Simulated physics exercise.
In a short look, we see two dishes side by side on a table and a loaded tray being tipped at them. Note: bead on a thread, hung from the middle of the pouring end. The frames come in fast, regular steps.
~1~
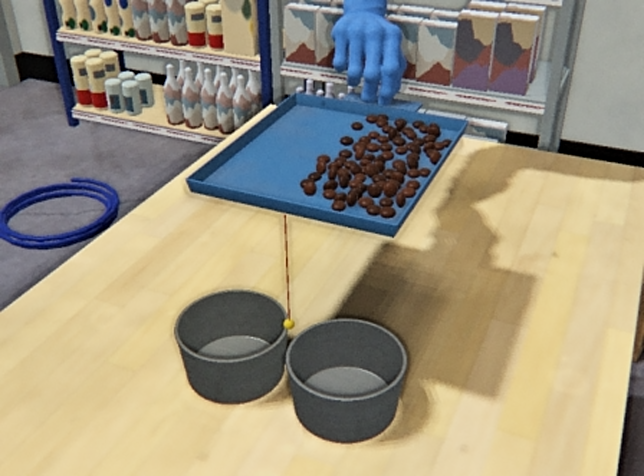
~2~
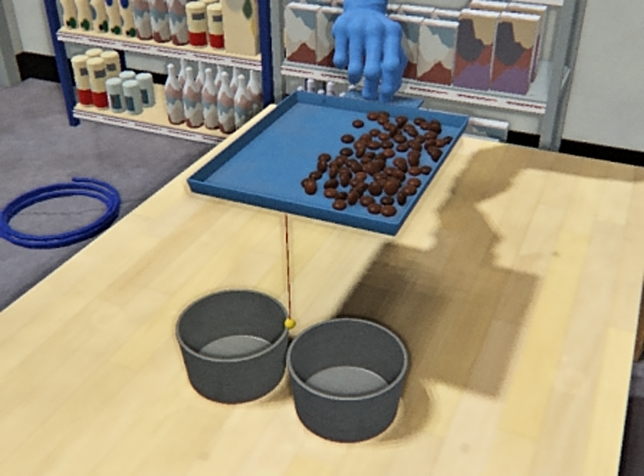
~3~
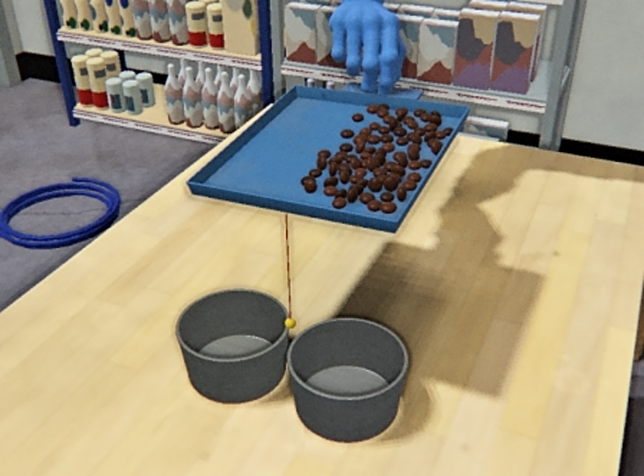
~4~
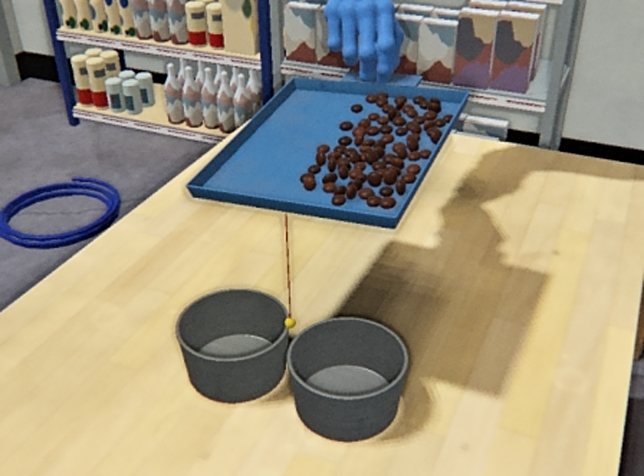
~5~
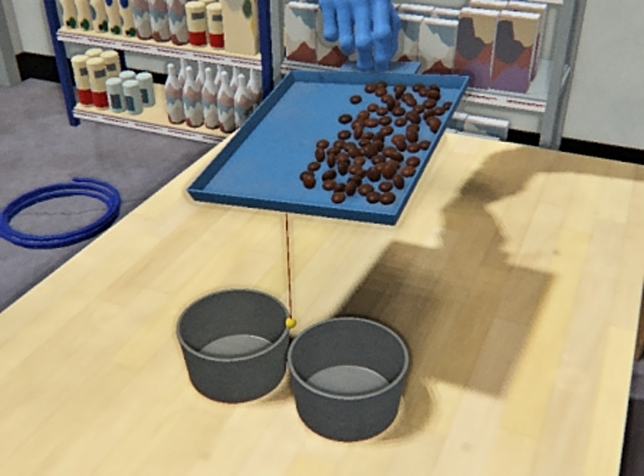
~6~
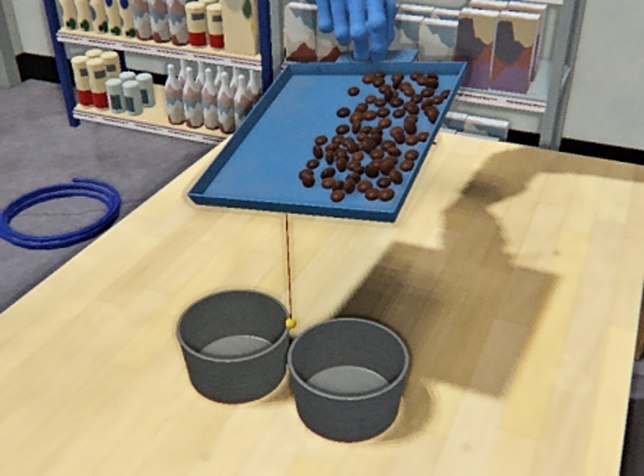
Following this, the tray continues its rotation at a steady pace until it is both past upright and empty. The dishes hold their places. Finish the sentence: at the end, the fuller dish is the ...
At the end, the fuller dish is the left-hand one.
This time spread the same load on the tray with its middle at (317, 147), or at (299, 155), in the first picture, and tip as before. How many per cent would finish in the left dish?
90 per cent for the first try, 90 per cent for the second.
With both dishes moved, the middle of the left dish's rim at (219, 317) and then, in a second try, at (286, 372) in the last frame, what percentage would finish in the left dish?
First position: Some 90 %; second position: Some 10 %.
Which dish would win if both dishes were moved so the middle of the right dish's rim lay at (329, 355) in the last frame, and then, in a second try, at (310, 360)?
In order of the tries: The dish on the left side, then the dish on the left side.
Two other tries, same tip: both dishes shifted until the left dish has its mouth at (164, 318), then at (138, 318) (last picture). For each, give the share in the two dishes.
Well, you'd get about 70 per cent and then about 50 per cent.
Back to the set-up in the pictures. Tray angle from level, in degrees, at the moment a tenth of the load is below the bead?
The angle is around 65°.
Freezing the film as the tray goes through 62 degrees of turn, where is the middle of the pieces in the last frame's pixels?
The load is centred near (237, 196).
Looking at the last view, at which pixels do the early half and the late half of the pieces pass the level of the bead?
Roughly (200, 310) first, then roughly (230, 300).
Soon, tray tipped steeply; most on the tray; a small part in the air.
A while on, tray tipped past a quarter turn; a small part on the tray; about half in the left dish; a small part outside both; about a quarter in the air.
Towards the end, tray tipped past a quarter turn; most in the left dish; a small part outside both.
Finally, tray tipped past a quarter turn; none in the right dish; most in the left dish; a small part outside both.
